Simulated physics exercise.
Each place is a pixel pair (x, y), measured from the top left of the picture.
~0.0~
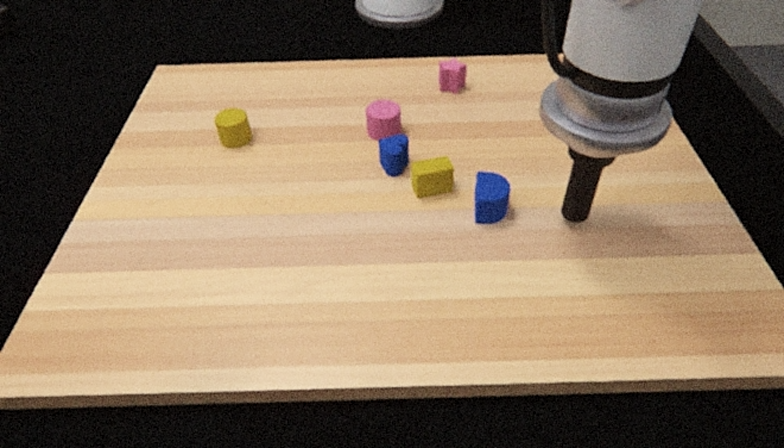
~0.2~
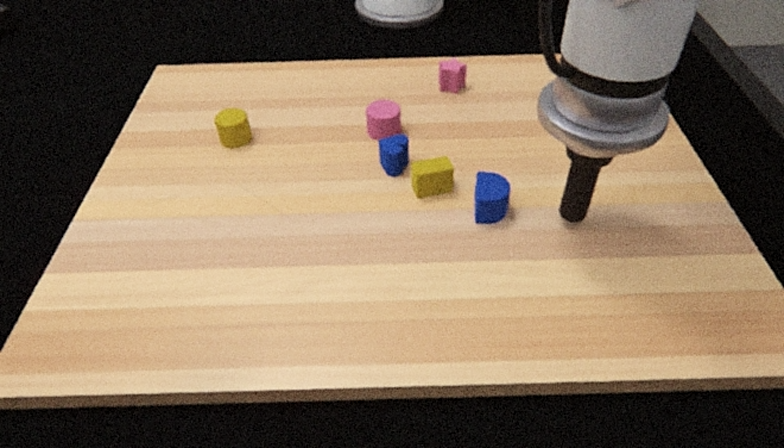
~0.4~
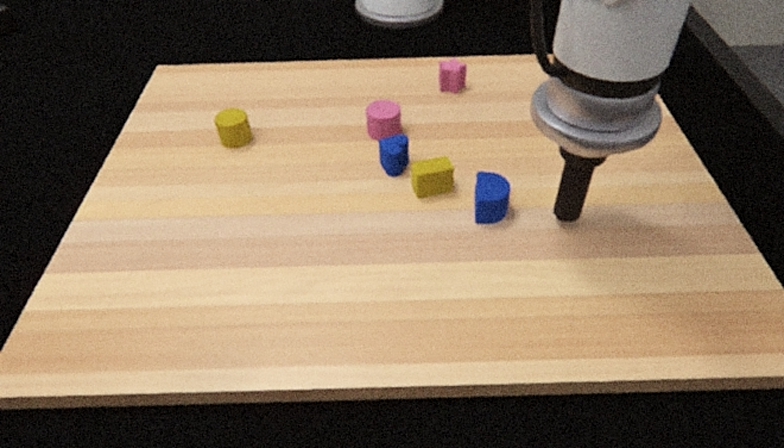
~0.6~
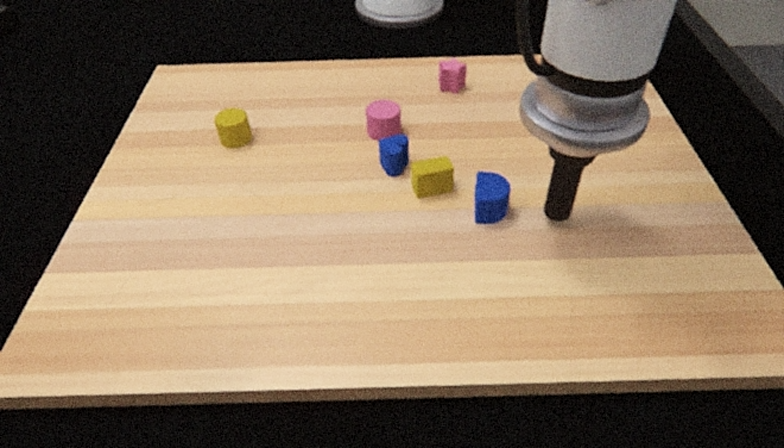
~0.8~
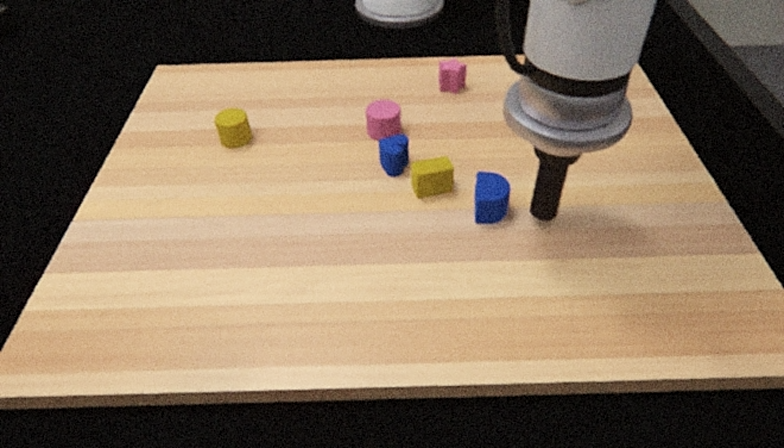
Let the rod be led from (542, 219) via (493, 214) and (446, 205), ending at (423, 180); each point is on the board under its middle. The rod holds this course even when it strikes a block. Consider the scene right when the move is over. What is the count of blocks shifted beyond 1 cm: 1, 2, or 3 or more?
I'd put the number at three or more.
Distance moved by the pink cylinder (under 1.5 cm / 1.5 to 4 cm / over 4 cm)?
Travels under 1.5 cm.
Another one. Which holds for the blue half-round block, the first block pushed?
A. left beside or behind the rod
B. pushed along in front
My pick is B.
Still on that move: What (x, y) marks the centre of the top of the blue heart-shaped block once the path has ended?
By then it is at (367, 126).
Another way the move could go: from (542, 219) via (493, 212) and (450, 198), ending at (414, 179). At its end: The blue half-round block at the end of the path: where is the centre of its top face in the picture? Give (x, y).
Its top middle will sit at (393, 143).
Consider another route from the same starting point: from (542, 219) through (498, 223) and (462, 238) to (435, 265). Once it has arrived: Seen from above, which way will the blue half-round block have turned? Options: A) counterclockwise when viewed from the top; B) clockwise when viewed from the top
My answer is option B.
The first path, step by step. One third of the way, rod at (493, 206); blue half-round block at (466, 179), turned 15° clockwise.
Two thirds of the way, rod at (447, 198); blue heart-shaped block at (392, 141); yellow oblong at (413, 152); blue half-round block at (430, 164), turned 60° clockwise.
At the end, rod at (423, 172); pink cylinder not moved; blue heart-shaped block at (367, 126), turned 25° clockwise; yellow oblong at (383, 134), turned 25° anticlockwise; blue half-round block at (404, 142), turned 45° clockwise.
